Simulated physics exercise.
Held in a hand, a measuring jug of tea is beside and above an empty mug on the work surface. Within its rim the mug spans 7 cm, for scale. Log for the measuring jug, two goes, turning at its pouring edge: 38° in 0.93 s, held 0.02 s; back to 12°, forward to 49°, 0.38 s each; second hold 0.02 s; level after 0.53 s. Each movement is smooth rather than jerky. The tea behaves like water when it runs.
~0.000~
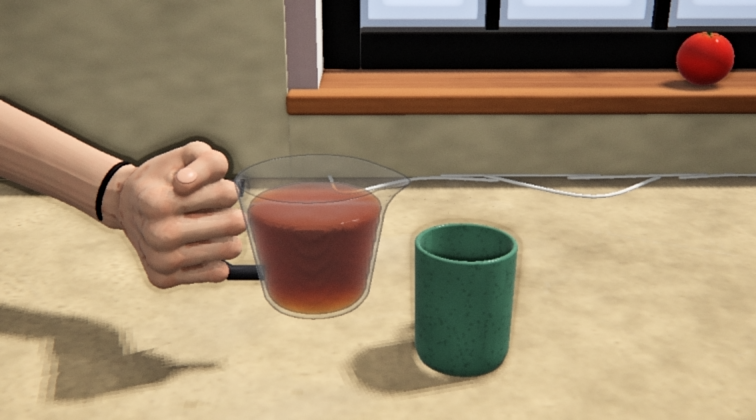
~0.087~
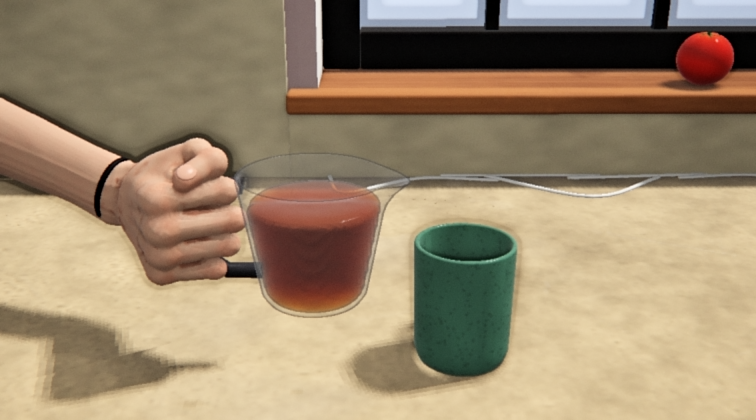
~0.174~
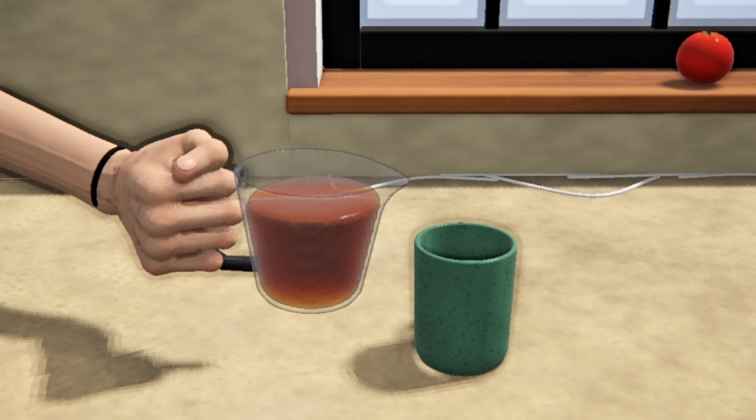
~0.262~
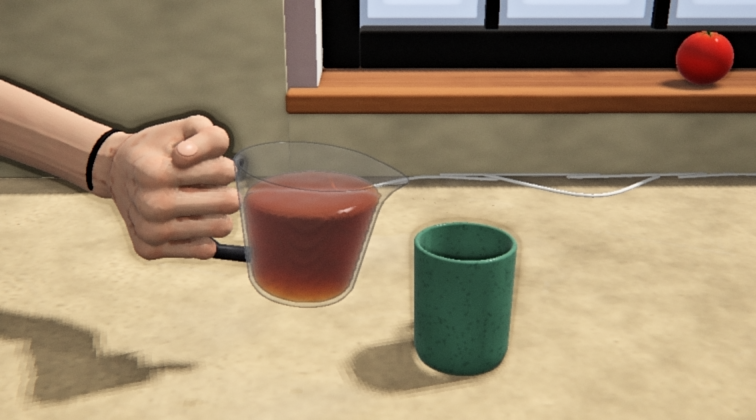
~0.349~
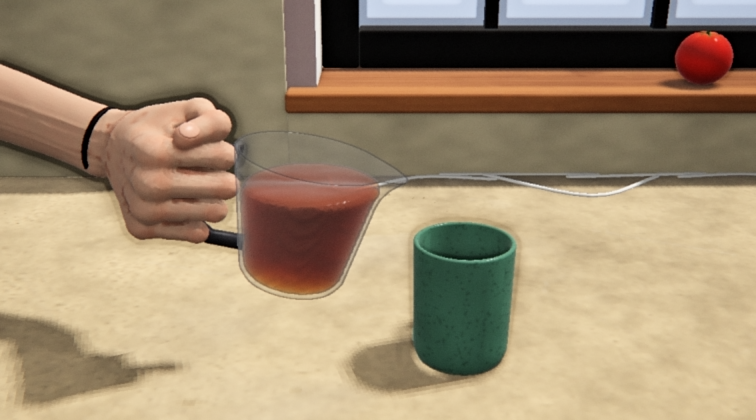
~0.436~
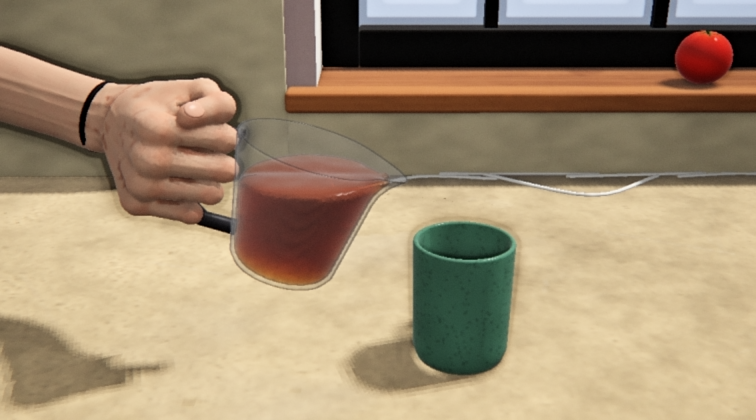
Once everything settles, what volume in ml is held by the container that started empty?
I would say about 190 ml stays in it.
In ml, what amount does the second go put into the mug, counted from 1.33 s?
Around 90 ml.
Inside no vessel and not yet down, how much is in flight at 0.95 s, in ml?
Roughly 30 ml.
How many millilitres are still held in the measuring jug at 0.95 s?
Remaining volume: Approx. 430 ml.
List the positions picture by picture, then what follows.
Tilt 0°; pouring edge (411, 180); surface from (249, 200) to (382, 200); the mug's rim runs from (417, 245) to (515, 245), in the first picture.
Tilt 1°; pouring edge (410, 179); surface from (247, 199) to (382, 199), in the second picture.
Tilt 3°; pouring edge (410, 179); surface from (246, 197) to (382, 195), in the third picture.
Tilt 7°; pouring edge (410, 179); surface from (244, 188) to (382, 188), in the fourth picture.
Tilt 12°; pouring edge (409, 179); surface from (243, 180) to (382, 182), in the fifth picture.
Tilt 17°; pouring edge (408, 178); surface from (241, 171) to (390, 174), in the sixth picture.
By 0.95 s the tilt is 38° and the mug has 50 ml, the measuring jug 430 ml, and 0 ml is on the work surface.
By 1.33 s the tilt is 12° and the mug has 105 ml, the measuring jug 405 ml, and 0 ml is on the work surface.
By 1.73 s the tilt is 49° and the mug has 105 ml, the measuring jug 380 ml, and 0 ml is on the work surface.
By 2.11 s the tilt is 9° and the mug has 190 ml, the measuring jug 315 ml, and 0 ml is on the work surface.
At rest the mug has 190 ml, the measuring jug 315 ml, and 0 ml is on the work surface.
